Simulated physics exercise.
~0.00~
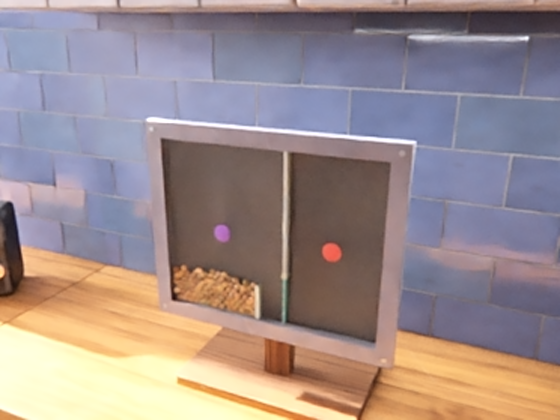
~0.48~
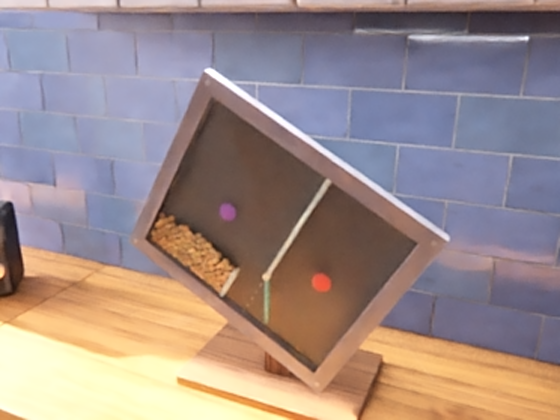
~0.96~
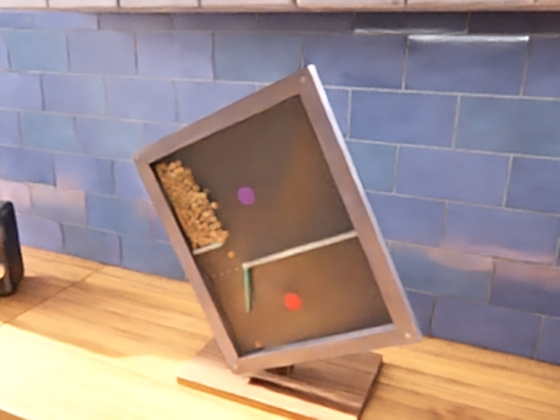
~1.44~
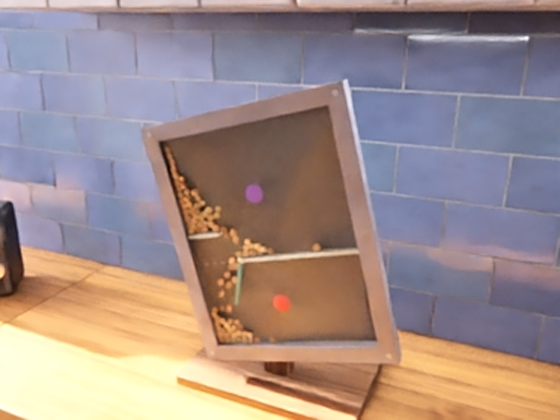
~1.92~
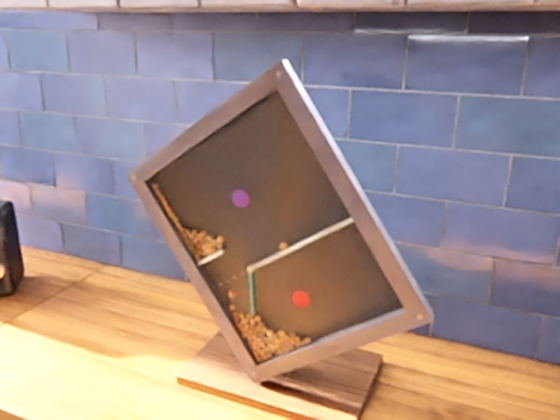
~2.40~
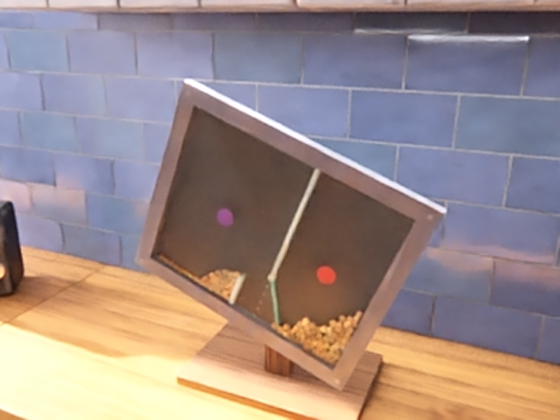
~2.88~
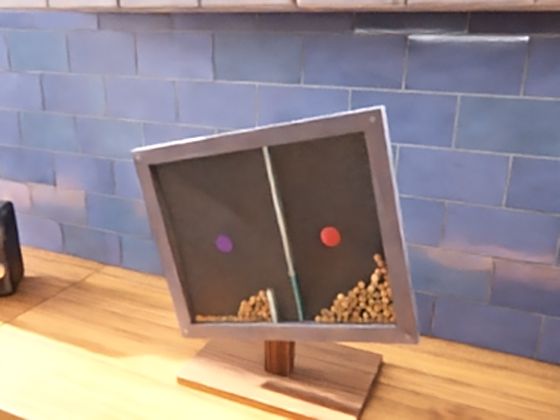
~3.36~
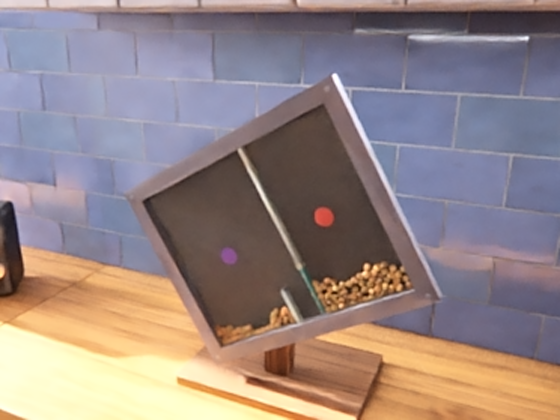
Framed case of wooden beads tipping steeply clockwise, then swinging back past level, leaving most beads on the red-dot side.
